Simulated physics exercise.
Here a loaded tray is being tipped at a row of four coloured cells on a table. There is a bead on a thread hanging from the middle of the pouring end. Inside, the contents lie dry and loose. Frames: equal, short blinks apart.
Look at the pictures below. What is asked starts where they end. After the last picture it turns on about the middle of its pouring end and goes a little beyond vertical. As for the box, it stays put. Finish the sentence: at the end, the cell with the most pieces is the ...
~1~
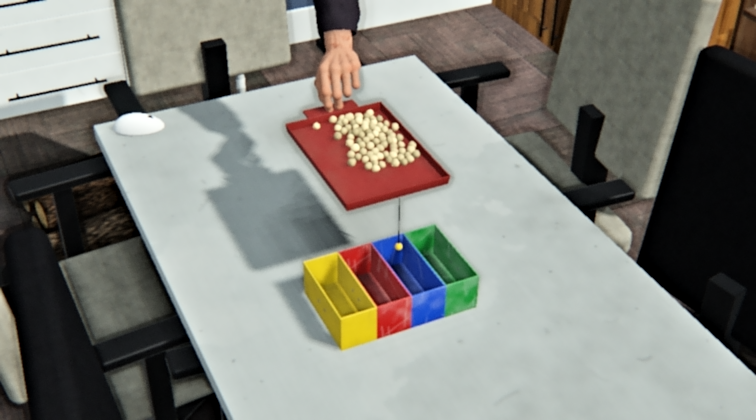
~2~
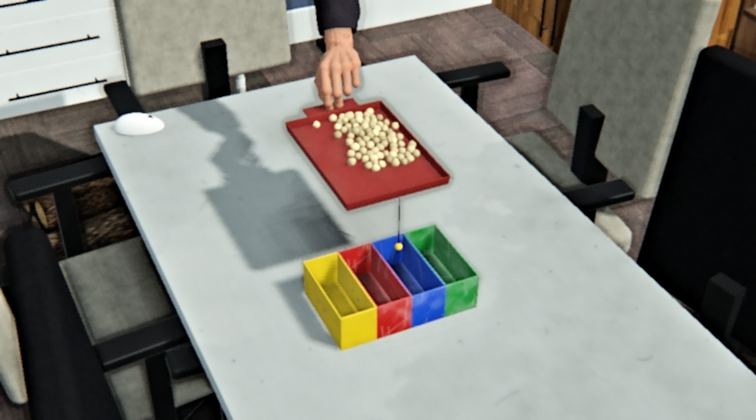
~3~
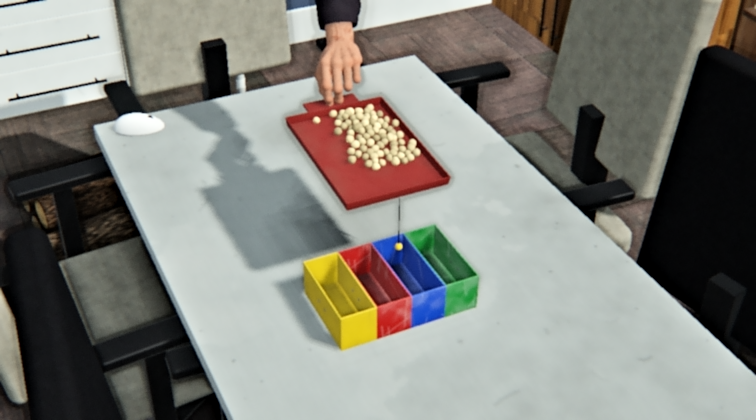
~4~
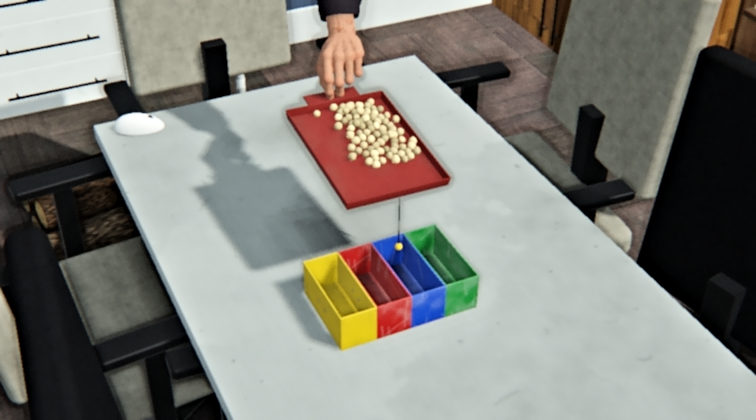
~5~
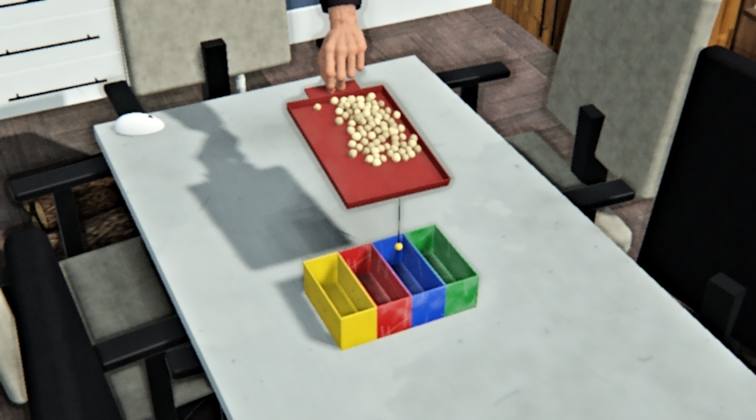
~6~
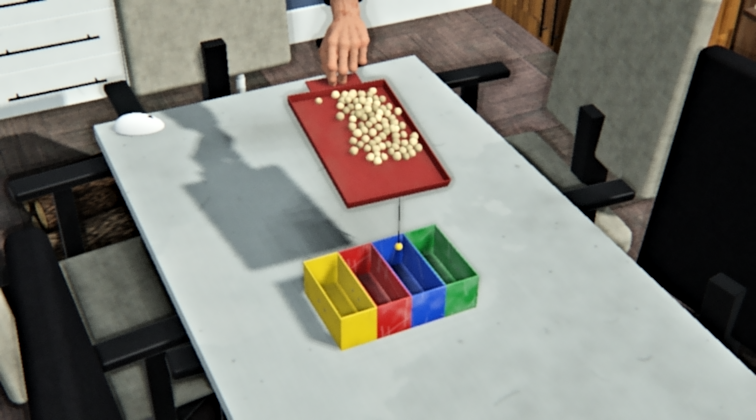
... Green one.
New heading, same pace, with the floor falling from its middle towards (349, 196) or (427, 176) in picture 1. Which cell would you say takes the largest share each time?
First: The red cell. Second: The green cell.
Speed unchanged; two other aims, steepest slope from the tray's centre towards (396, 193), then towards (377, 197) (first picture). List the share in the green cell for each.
Respectively 30 and 0 in a hundred.
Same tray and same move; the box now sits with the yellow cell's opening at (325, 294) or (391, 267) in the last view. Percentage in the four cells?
In turn 50 and 100 in a hundred.
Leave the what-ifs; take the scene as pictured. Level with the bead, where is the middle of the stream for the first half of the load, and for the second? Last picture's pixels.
Starting near (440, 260), moving on to near (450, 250).
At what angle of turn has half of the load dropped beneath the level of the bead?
110°.
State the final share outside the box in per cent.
Around 20 %.
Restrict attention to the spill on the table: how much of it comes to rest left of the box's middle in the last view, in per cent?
Estimate: Roughly 0 %.
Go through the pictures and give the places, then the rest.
Corners of the pouring end (347, 203) and (448, 176), level; middle of the load (370, 137), macadamia nuts; bead on its thread (398, 247); yellow cell (359, 326); red cell (394, 315); blue cell (428, 304); green cell (462, 293), in the first frame.
Corners of the pouring end (347, 203) and (449, 176), level; middle of the load (370, 136), in the second frame.
Corners of the pouring end (348, 203) and (449, 176), tipped barely, lowest at the right corner; middle of the load (370, 133), in the third frame.
Corners of the pouring end (348, 202) and (449, 177), tipped a little, lowest at the right corner; middle of the load (371, 129), in the fourth frame.
Corners of the pouring end (348, 202) and (449, 178), tipped a little, lowest at the right corner; middle of the load (371, 125), in the fifth frame.
Corners of the pouring end (349, 202) and (450, 179), tipped a little, lowest at the right corner; middle of the load (373, 121); yellow cell (359, 326); red cell (394, 315); blue cell (428, 304); green cell (462, 293), in the sixth frame.
Just after the last frame, tray tipped steeply; almost all on the tray; just a few in the green cell; just a few falling or outside the box.
A moment on, tray tipped right over; almost all on the tray; just a few in the green cell; just a few falling or outside the box.
Further on, tray tipped past a quarter turn; roughly half in the green cell; roughly a quarter in the blue cell; just a few in the yellow cell; roughly a quarter falling or outside the box.
When it is over, tray tipped past a quarter turn; roughly half in the green cell; roughly a quarter in the blue cell; just a few in the yellow cell; not one in the red cell; roughly a quarter outside the box.
